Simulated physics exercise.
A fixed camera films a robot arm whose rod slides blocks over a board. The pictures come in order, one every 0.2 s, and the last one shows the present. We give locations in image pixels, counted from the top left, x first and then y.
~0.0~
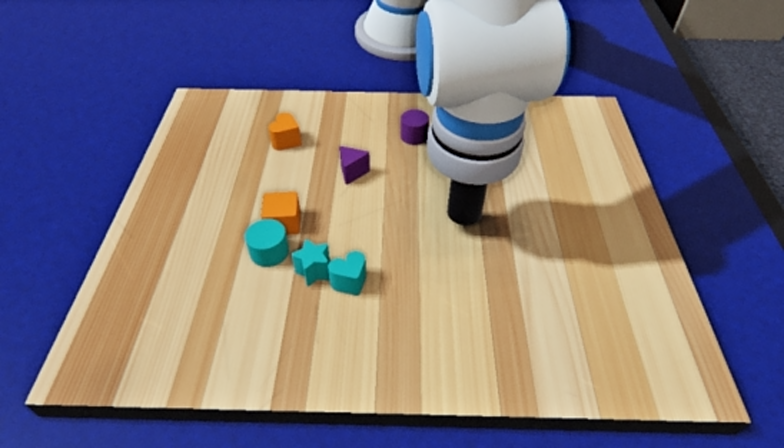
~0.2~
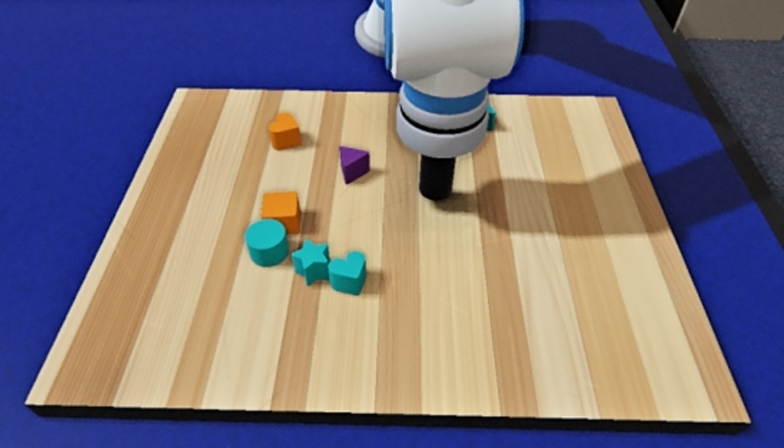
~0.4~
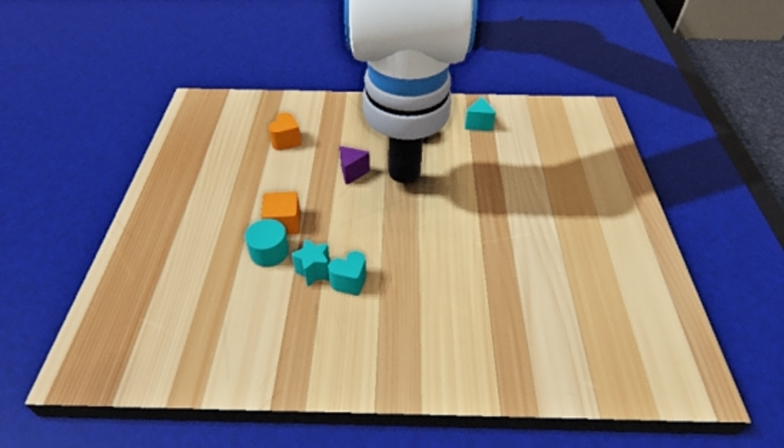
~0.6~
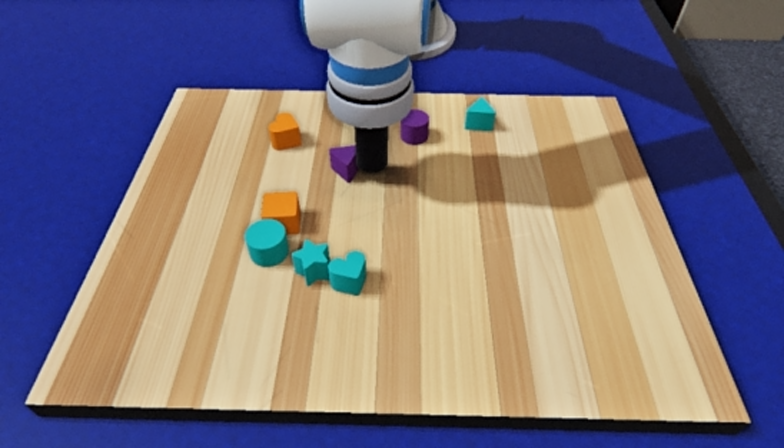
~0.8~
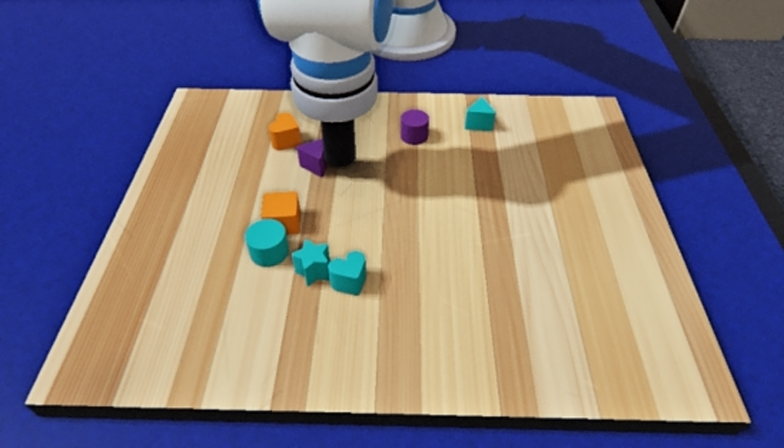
In this clip, a robot arm with a black rod moves left and slightly away across a striped wooden board, then pushes a purple triangle left near an orange heart while the other orange, teal and purple blocks stay still.
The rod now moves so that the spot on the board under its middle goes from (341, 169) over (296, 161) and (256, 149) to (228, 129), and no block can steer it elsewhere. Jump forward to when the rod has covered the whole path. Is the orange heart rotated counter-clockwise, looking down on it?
My answer is no.
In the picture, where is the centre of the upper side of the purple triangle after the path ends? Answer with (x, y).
Final place: (215, 131).
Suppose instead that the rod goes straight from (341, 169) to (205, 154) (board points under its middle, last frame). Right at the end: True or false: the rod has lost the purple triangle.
Answer: False.
On the path given first. One third of the way, rod at (294, 149); purple triangle at (268, 140).
Two thirds of the way, rod at (253, 137); orange heart at (276, 118), turned 55° clockwise; purple triangle at (226, 133), turned 20° anticlockwise.
At the end, rod at (225, 118); orange square piece still; orange heart at (276, 118), turned 55° clockwise; purple triangle at (215, 131), turned 50° anticlockwise.
